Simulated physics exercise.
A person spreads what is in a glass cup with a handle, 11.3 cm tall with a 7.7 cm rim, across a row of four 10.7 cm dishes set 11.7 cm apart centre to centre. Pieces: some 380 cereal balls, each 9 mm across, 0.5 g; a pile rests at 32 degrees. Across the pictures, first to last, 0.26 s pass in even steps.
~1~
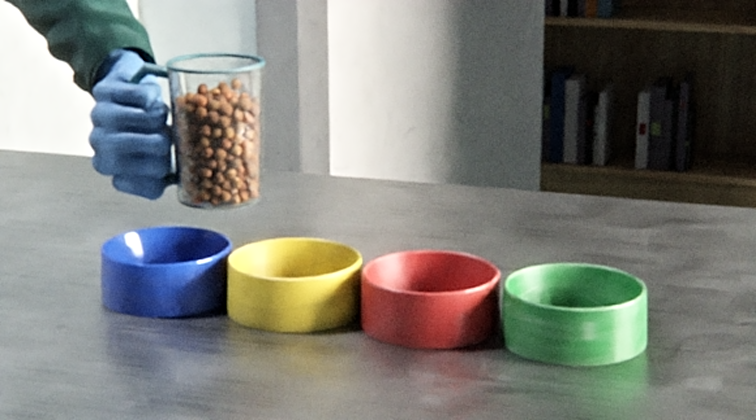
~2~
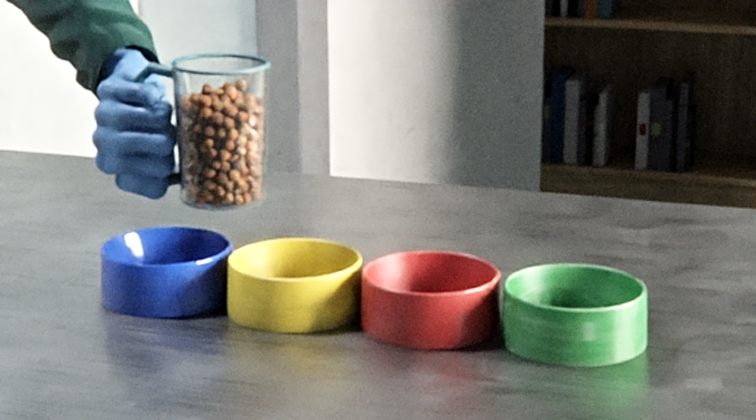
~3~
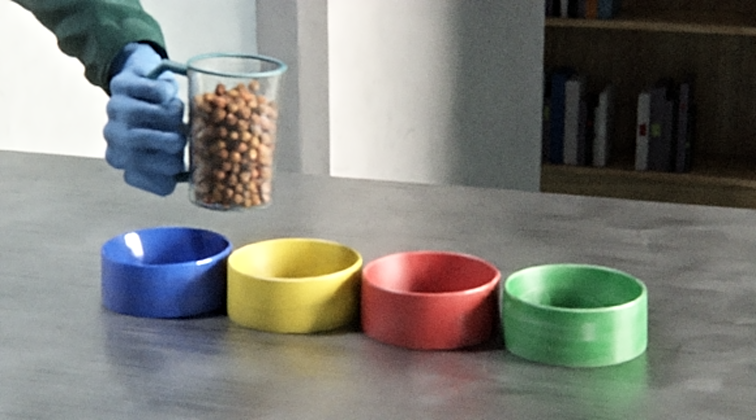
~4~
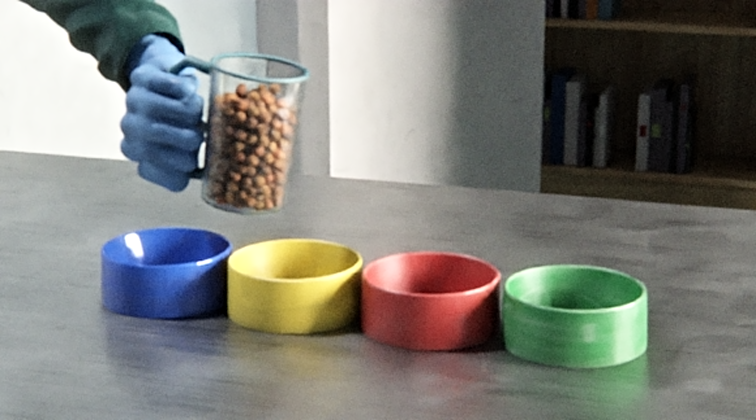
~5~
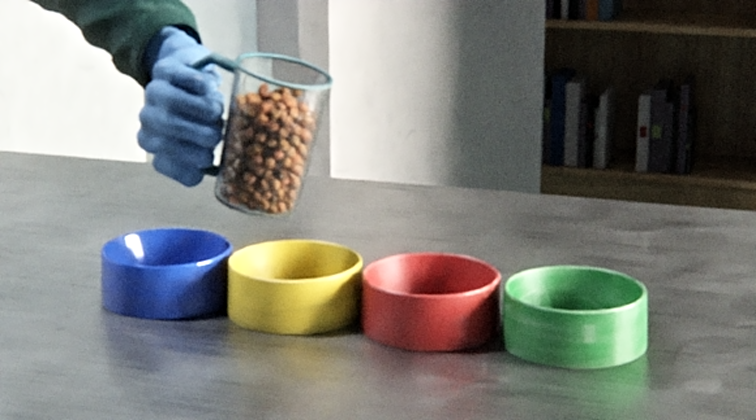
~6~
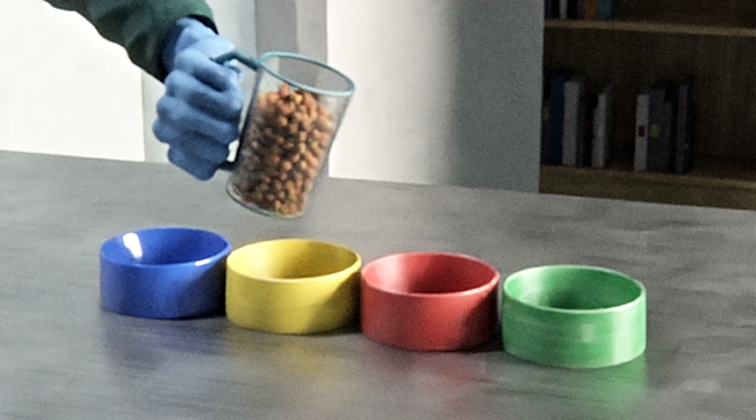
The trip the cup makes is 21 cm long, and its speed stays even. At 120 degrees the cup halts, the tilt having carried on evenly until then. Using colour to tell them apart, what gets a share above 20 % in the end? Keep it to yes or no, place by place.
Place by place: Red no, blue no, green yes, yellow no, counter no.
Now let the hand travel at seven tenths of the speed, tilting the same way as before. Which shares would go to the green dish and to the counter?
In that case: Green 100, and counter 0.
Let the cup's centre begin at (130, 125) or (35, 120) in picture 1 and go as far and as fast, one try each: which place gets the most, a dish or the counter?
In the first try red collects the most, and in the second it's yellow.
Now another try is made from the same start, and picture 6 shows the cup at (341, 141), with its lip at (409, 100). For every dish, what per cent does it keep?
Dish by dish: Red 0 percent, blue 0 percent, green 100 percent, yellow 0 percent.
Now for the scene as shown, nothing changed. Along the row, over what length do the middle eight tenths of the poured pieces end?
Length: About 6 cm.
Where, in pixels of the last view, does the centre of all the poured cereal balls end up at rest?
When it all comes to rest, the middle is near (568, 309).
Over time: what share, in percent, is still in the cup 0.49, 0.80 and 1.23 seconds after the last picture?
It goes roughly like this: 100, 95, 30 per cent.
Then, 0.49 s after the last picture, tilt 67 degrees; cup holds 100 %.
Then, 0.80 s after the last picture, tilt 99 degrees; cup holds 95 %, green 5 %.
Then, 1.23 s after the last picture, tilt 120 degrees; cup holds 30 %, green 65 %.
In the end, red 0 %, blue 0 %, green 100 %, yellow 0 %, counter 0 %.
